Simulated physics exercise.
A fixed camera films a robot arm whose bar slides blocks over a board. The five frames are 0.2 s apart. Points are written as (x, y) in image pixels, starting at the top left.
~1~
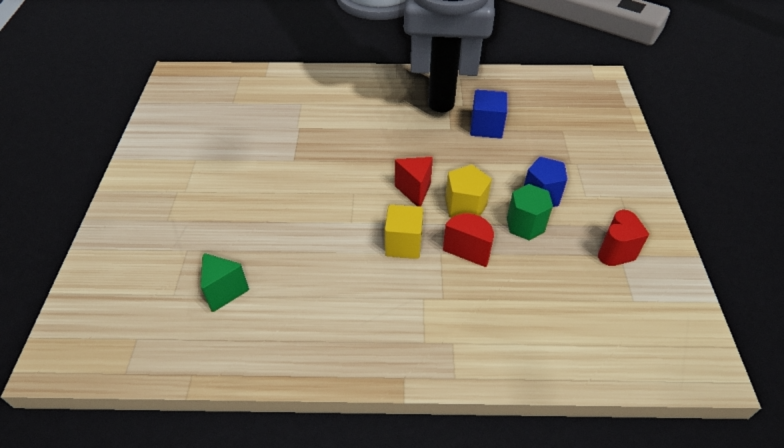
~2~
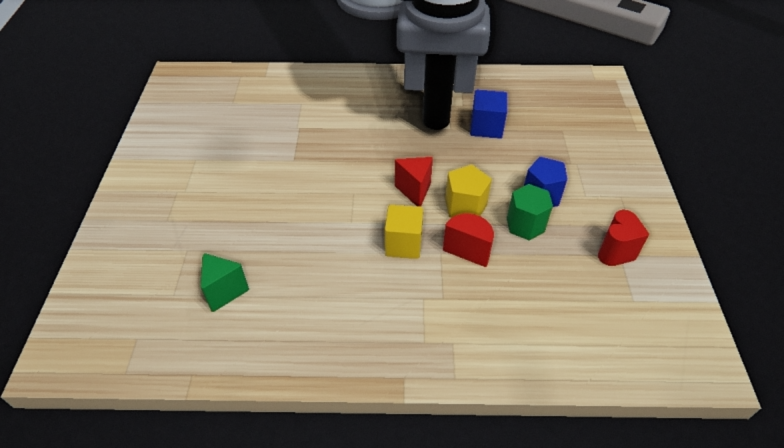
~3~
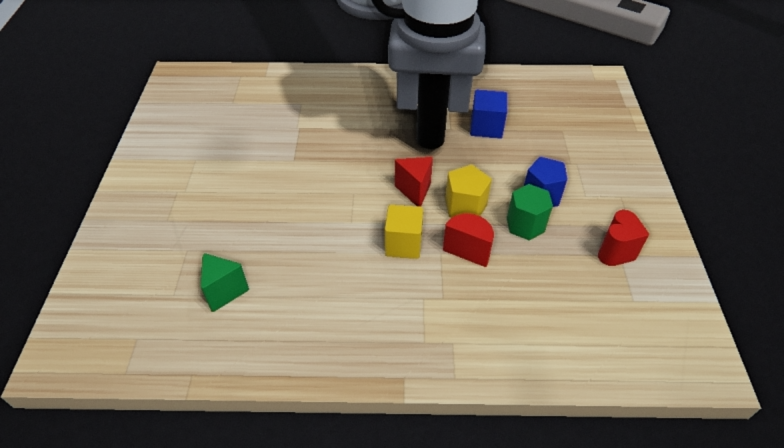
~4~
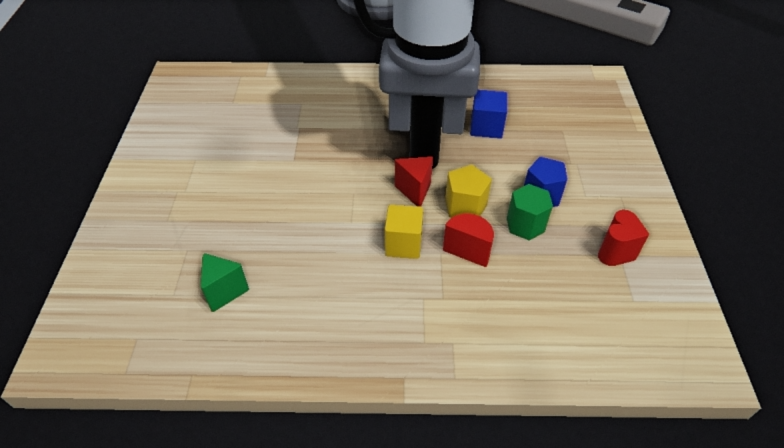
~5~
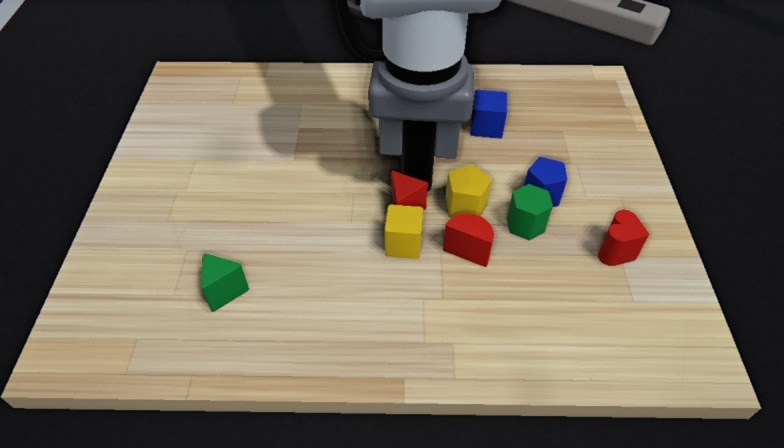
A robotic arm with a black bar moved down past the blue cube toward the clustered blocks on a wooden board, then nudged the red triangle slightly toward the yellow square while the other blocks stayed still.
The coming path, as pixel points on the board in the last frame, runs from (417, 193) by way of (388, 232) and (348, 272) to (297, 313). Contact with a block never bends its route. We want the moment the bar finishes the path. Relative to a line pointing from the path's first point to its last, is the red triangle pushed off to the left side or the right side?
Right.
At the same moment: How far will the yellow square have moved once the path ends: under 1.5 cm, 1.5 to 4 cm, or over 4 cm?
The answer here is from 1.5 to 4 cm.
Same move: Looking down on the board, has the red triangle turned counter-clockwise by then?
I believe not.
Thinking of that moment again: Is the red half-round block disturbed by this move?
It is still where it was.
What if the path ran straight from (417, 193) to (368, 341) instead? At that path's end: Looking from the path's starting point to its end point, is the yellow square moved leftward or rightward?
Over to the left.
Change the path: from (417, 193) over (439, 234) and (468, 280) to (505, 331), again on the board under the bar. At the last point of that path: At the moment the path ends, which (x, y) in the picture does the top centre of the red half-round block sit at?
I predict (512, 253).
On the path given first. One third of the way, bar at (387, 225); yellow square at (402, 234), turned 50° anticlockwise; red triangle at (366, 226).
Two thirds of the way, bar at (347, 265); yellow square at (403, 237), turned 60° anticlockwise; red triangle at (318, 263), turned 25° clockwise.
At the end, bar at (295, 306); yellow square at (403, 237), turned 60° anticlockwise; red triangle at (260, 304), turned 40° clockwise; yellow pentagon not moved; red half-round block not moved.
